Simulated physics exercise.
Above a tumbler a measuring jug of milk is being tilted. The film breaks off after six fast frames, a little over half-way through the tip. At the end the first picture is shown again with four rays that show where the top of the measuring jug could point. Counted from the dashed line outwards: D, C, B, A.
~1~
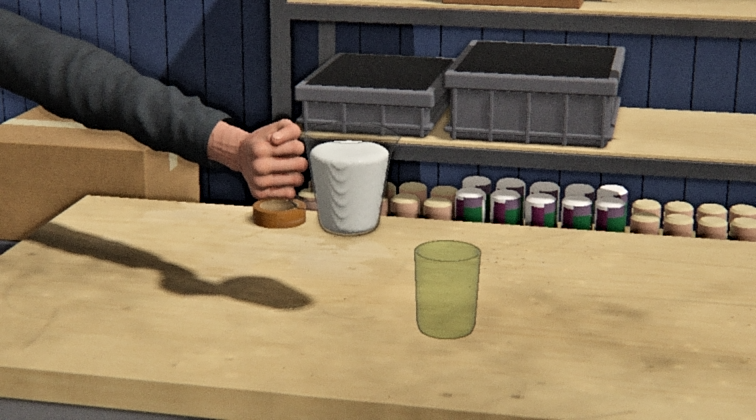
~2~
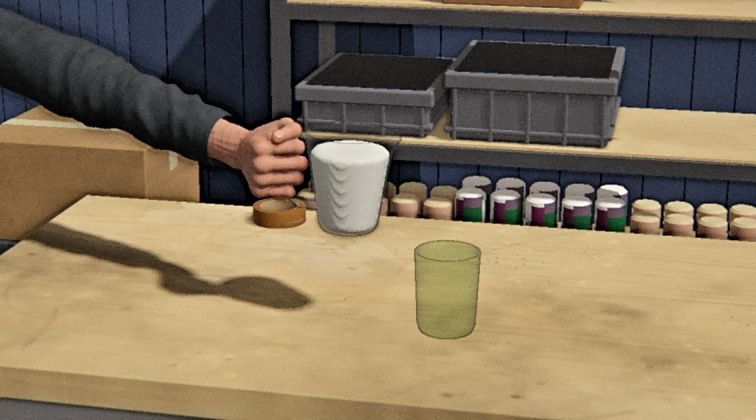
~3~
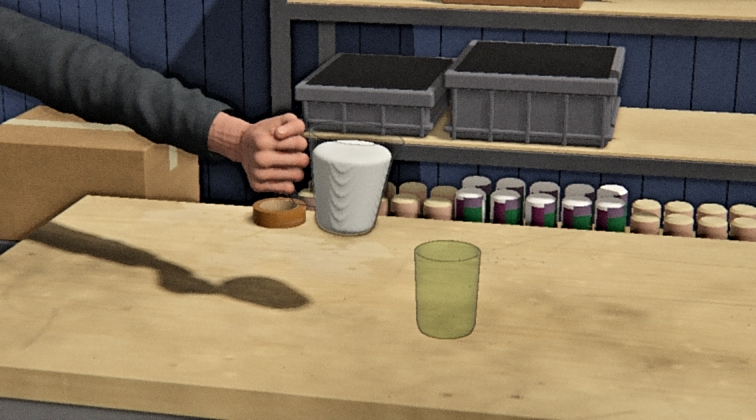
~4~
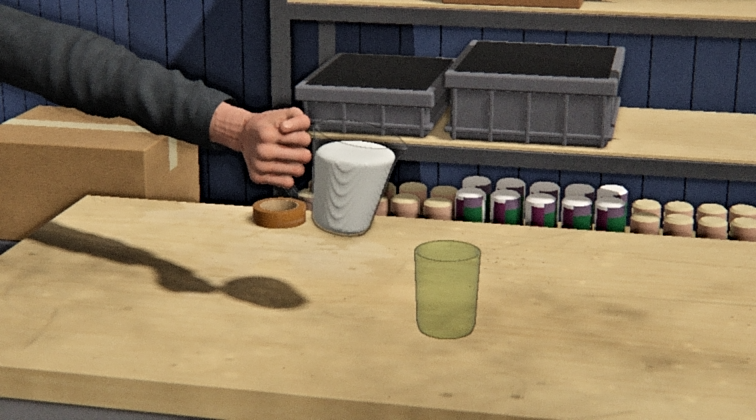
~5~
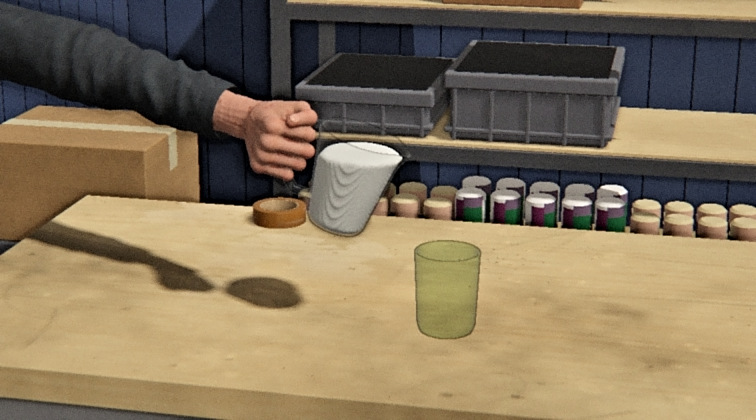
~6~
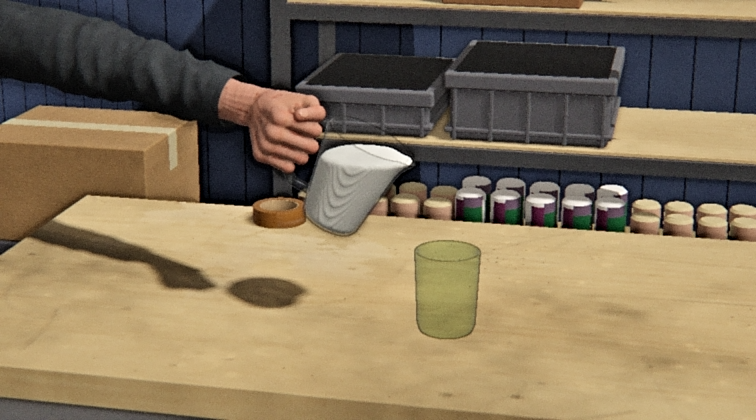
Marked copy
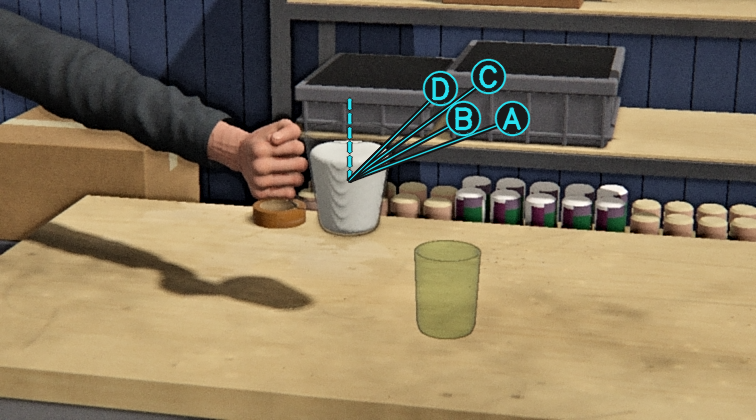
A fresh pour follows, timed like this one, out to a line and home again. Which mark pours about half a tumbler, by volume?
The answer is line B.
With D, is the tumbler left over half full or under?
Under.
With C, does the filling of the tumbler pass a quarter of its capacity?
Yes, it does.
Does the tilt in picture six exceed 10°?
Yes.
On the marked copy, A at (496, 125); B at (448, 126); C at (475, 87); D at (429, 101).
With A, the tumbler ends with about 67 % of what it can hold.
With B, the tumbler ends with about 50 % of what it can hold.
With C, the tumbler ends with about 36 % of what it can hold.
With D, the tumbler ends with about 23 % of what it can hold.
